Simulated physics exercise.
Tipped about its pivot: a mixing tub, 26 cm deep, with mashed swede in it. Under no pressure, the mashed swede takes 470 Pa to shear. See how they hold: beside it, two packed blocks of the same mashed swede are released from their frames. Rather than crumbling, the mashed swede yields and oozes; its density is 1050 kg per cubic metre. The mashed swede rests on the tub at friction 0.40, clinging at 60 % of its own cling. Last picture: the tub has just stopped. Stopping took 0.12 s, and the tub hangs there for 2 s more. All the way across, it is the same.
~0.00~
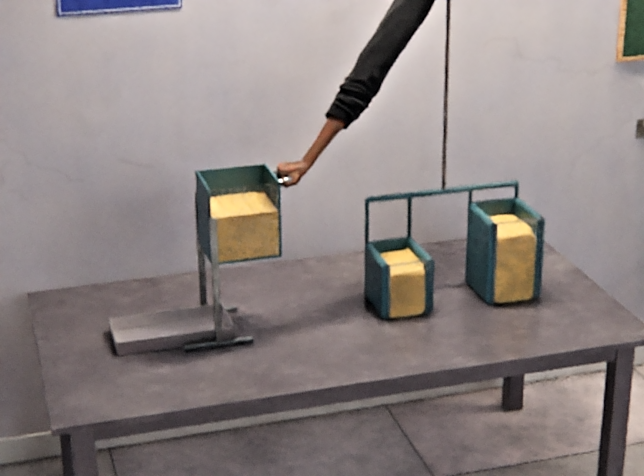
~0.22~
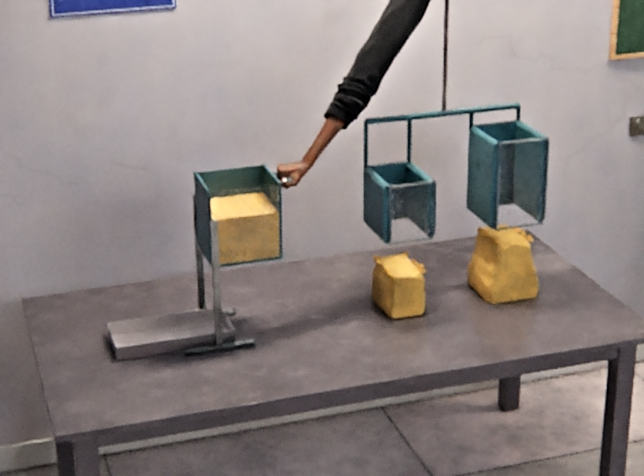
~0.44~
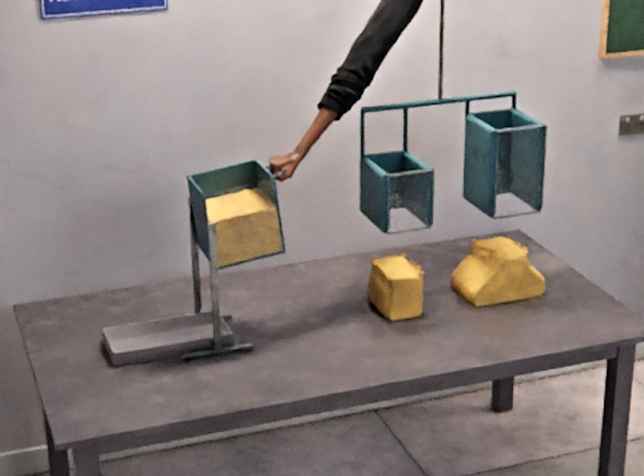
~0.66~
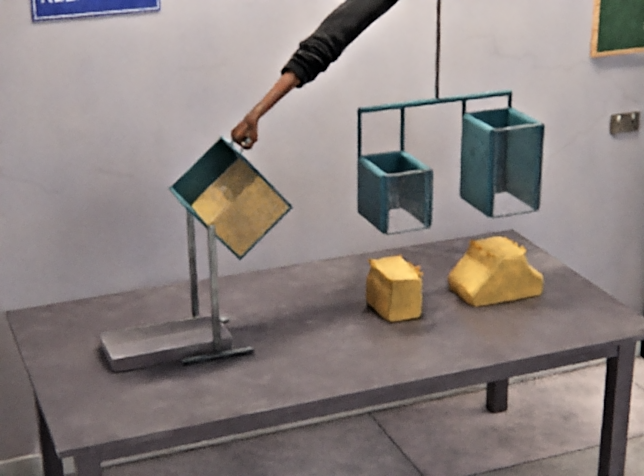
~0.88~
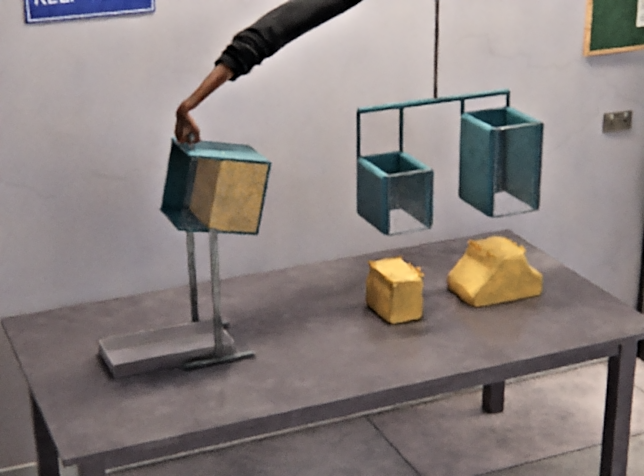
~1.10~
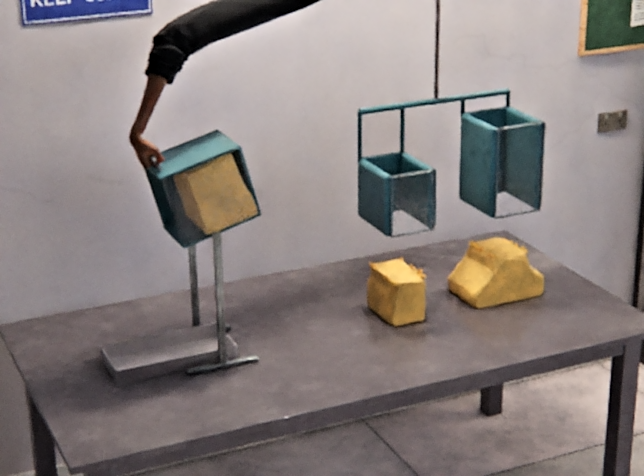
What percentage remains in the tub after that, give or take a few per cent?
44 %.
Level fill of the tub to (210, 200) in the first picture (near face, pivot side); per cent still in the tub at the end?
About 30 %.
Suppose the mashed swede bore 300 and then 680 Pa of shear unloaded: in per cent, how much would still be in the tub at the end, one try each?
In that order: 35 %, 50 %.
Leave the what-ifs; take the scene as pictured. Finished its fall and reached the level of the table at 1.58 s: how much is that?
About 0 per cent.
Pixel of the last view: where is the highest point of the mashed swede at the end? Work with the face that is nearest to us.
Close to pixel (215, 206).
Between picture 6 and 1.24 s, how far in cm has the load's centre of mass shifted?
Measured shift, roughly 6 cm.
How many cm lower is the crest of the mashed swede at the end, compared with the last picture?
16 cm.
After 1.24 s, the tub is at 104 degrees and holds 100 %.
After 1.41 s, the tub is at 104 degrees and holds 62 %.
After 1.58 s, the tub is at 104 degrees and holds 46 %.
After 1.75 s, the tub is at 104 degrees and holds 44 %.
After 3.10 s, at the end, the tub is at 104 degrees and holds 44 %.
